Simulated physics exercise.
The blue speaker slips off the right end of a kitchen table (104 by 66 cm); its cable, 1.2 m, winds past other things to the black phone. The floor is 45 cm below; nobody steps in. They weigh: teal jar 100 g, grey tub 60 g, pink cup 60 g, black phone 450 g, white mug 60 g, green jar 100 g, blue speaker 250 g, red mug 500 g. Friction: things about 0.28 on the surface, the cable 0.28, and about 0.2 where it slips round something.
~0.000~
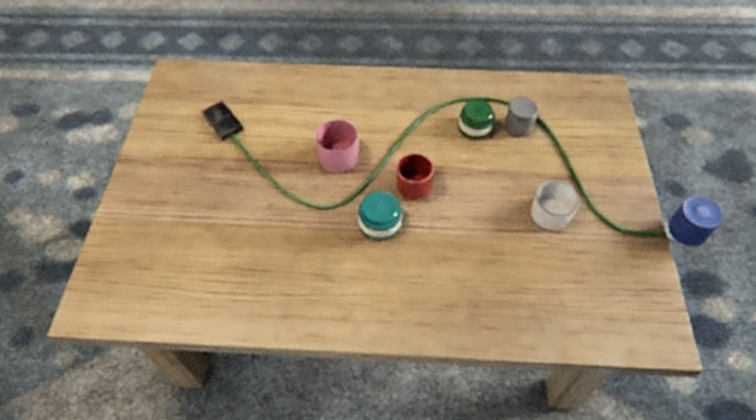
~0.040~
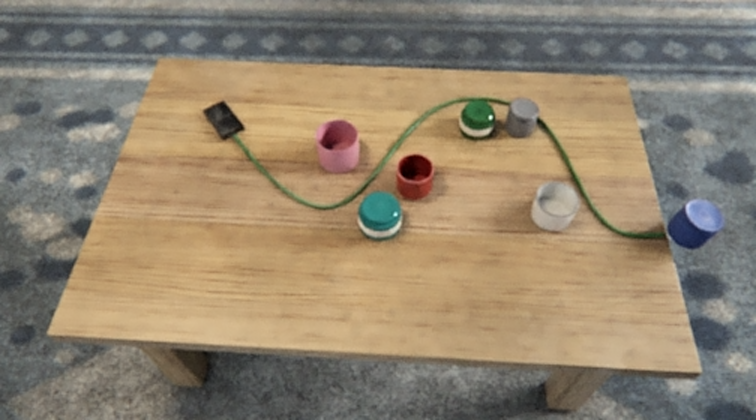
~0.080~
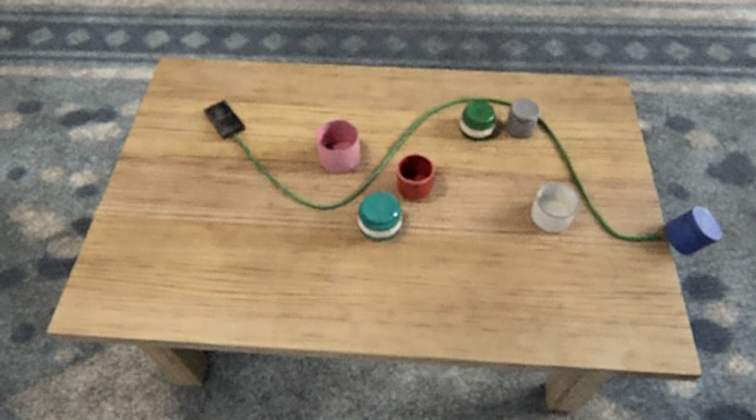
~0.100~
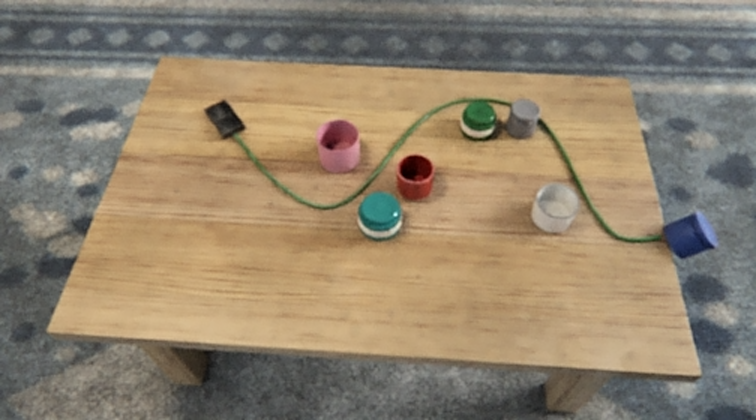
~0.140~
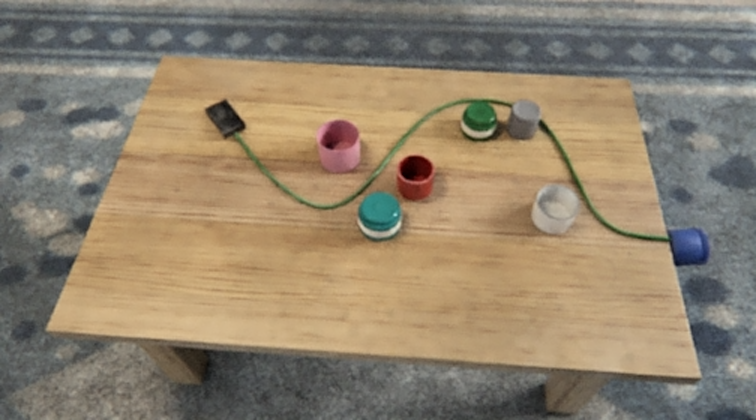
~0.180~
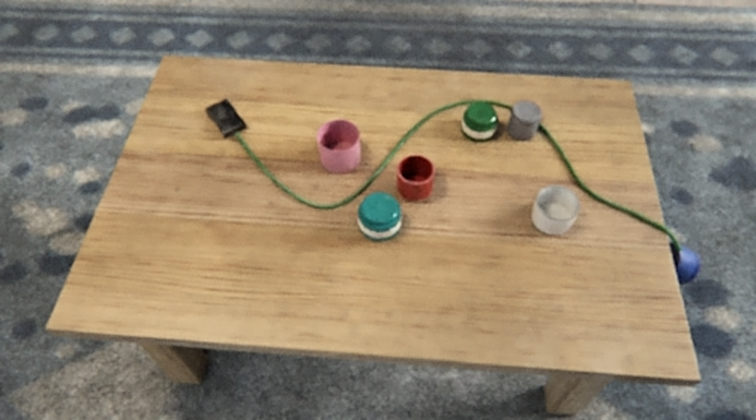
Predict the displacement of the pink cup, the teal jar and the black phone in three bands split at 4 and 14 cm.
The pink cup ends far away, the teal jar barely shifts, the black phone stays in the low band.
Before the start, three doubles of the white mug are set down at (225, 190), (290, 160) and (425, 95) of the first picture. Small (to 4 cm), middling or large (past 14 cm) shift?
In turn: Small, large, small.
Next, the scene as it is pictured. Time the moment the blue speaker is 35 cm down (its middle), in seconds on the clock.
About: 0.34 s.
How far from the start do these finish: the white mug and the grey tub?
About: White mug 0 cm, grey tub 15 cm.
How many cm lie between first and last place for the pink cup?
About: Pink cup over the edge.
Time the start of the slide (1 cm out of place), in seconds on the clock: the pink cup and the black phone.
Pink cup 0.34 s, black phone not at all.
By 0.4 s, the cable's tail end at (245, 132); pink cup 17 cm off its start, black phone 1 cm off its start, grey tub 10 cm off its start.
By 0.7 s, the cable's tail end at (245, 132); pink cup over the edge, black phone 1 cm off its start, grey tub 15 cm off its start.
By 0.9 s, the cable's tail end at (245, 132); pink cup over the edge, black phone 1 cm off its start at (230, 116), grey tub 15 cm off its start at (538, 171).
By 1.2 s, the cable's tail end at (245, 132); pink cup over the edge, black phone 1 cm off its start, grey tub 15 cm off its start.
By 2.4 s, the cable's tail end at (245, 132); pink cup over the edge, black phone 1 cm off its start at (230, 116), teal jar 0 cm off its start at (380, 207), grey tub 15 cm off its start at (538, 171).
